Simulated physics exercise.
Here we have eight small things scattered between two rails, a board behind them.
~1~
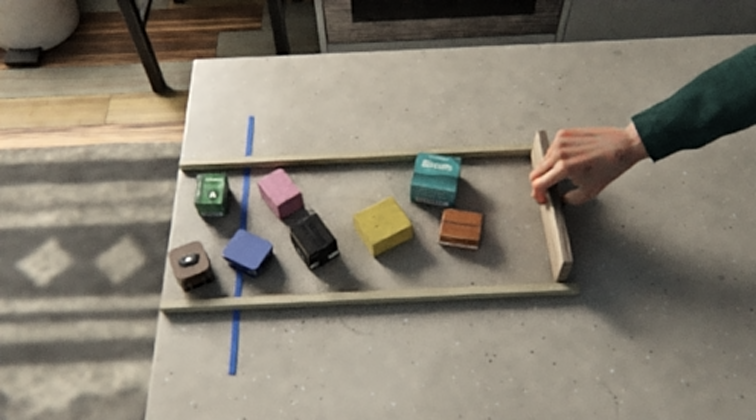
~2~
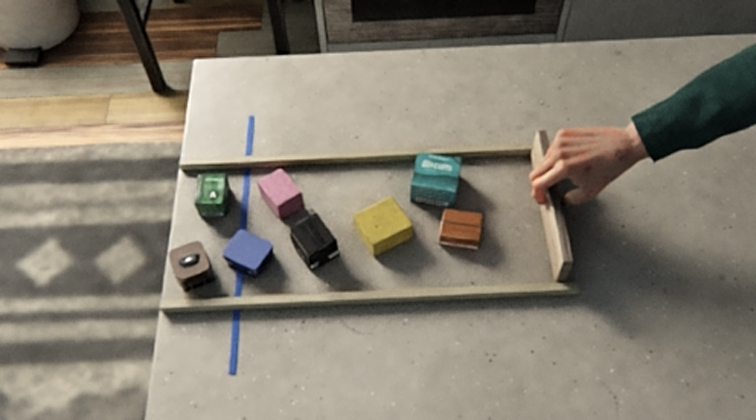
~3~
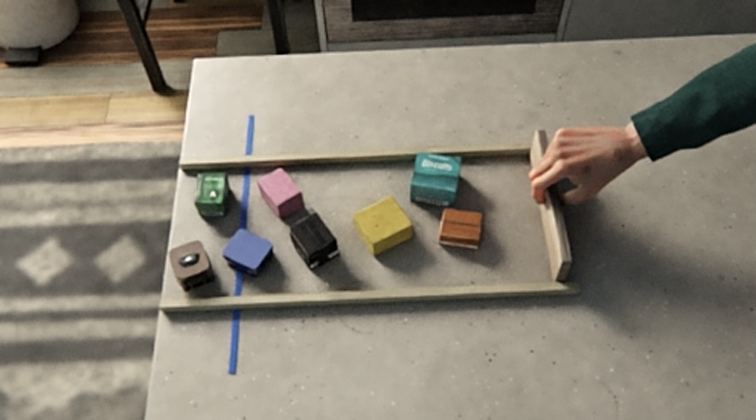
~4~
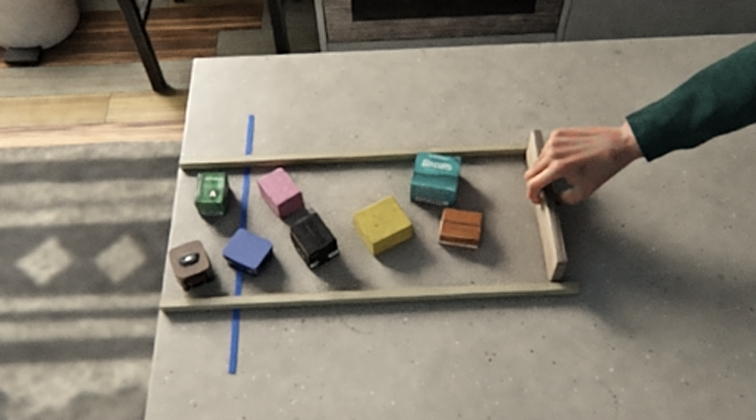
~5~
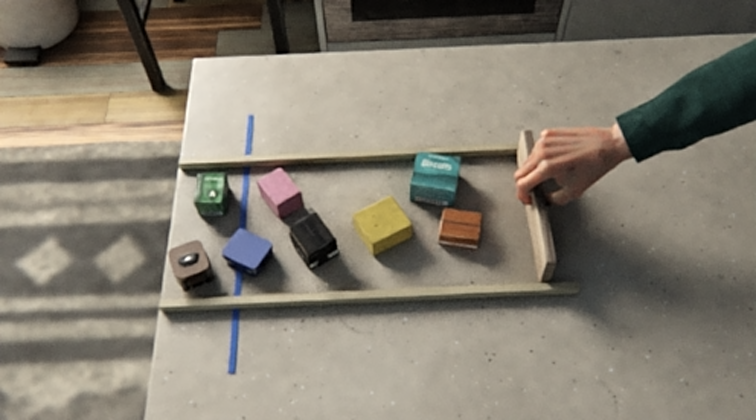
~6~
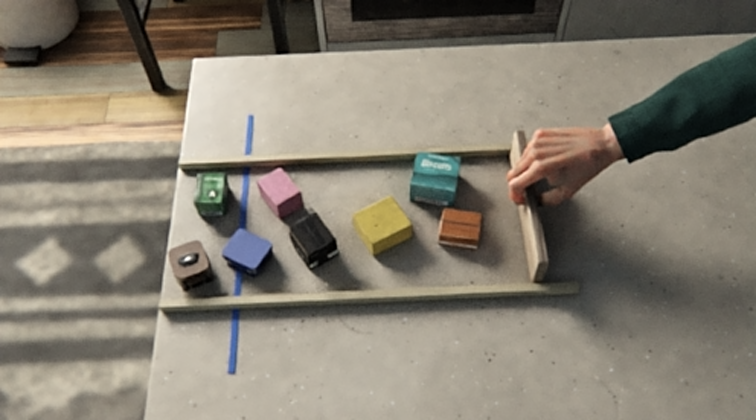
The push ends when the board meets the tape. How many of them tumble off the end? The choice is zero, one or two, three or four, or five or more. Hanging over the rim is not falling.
The number that fall off is three or four.
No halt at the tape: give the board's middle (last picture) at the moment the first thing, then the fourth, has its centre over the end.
About (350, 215), then (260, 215).
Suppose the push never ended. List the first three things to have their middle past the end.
Earliest first: The brown case, the blue case, the black box.
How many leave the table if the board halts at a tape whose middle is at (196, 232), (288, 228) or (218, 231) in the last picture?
In that order 6, 2 and 6.
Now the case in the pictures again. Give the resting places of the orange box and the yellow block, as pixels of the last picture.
The orange box stops around (220, 244); the yellow block around (179, 232).
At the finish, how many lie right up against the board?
It touches 2.
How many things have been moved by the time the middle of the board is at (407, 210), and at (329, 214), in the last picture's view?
4 and 7.
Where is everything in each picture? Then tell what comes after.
In the first picture, brown case (192, 266); green box (212, 195); blue case (249, 255); board (550, 205); tape (243, 231).
In the second picture, green box (213, 196); board (550, 204).
In the third picture, blue case (249, 254); black box (314, 241).
In the fourth picture, brown case (192, 265); yellow block (383, 226).
In the fifth picture, green box (212, 195); orange box (460, 229).
In the sixth picture, brown case (191, 266); green box (212, 195); blue case (249, 254); board (528, 205); tape (242, 230).
A little later, none off yet; brown case at rest near (191, 266); green box at rest near (212, 195); blue case at rest near (249, 254).
Next, none off yet; brown case tilted well over near (144, 287); green box at rest near (212, 195); blue case shifted about its own width near (188, 263).
When it is over, the number that fall off is three or four; down, black box, blue case, green box and brown case.
